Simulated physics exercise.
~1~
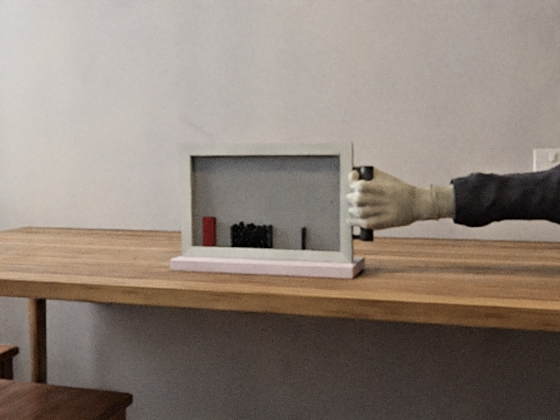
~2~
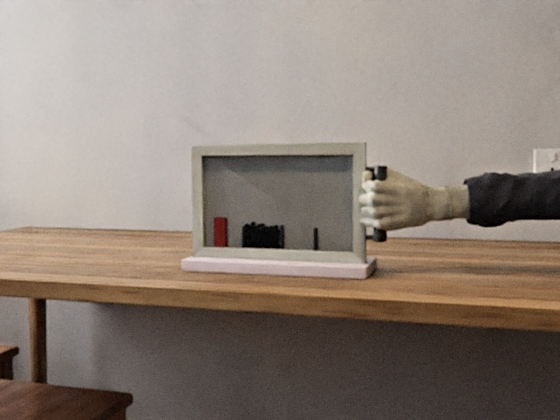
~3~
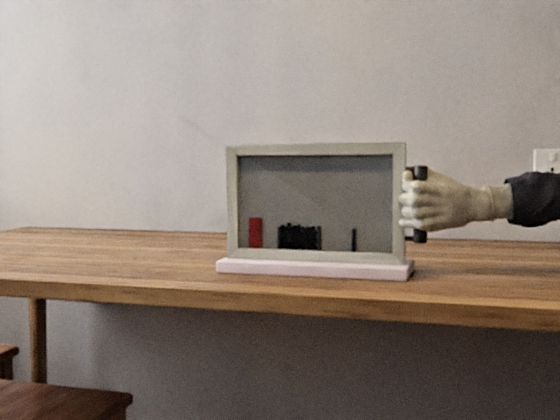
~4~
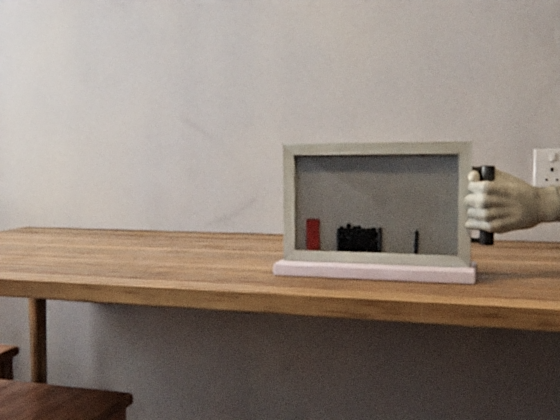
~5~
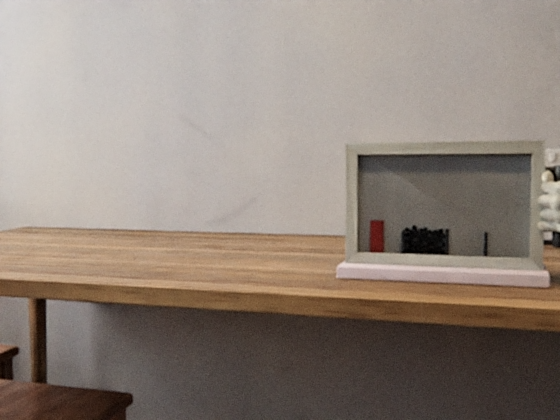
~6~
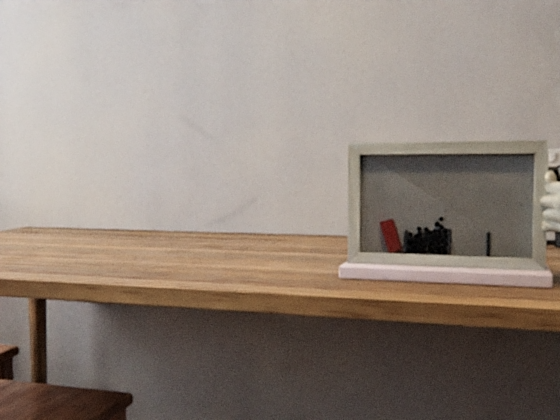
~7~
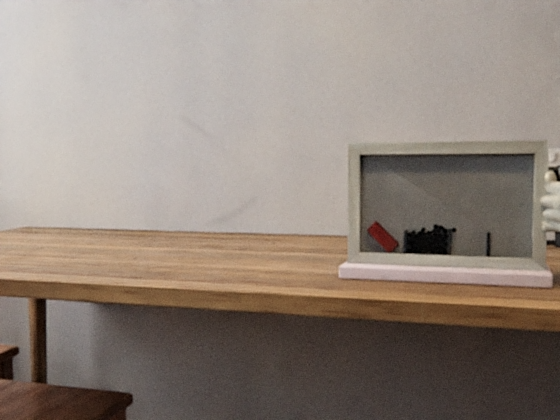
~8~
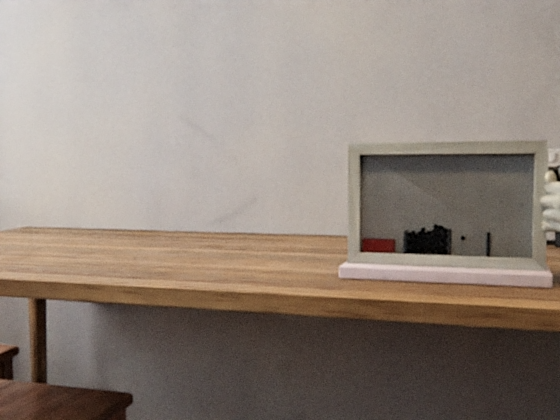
Gloved hand sliding a framed clear-fronted case rightward along a wooden table, then stopping as the red block inside topples left onto its side.
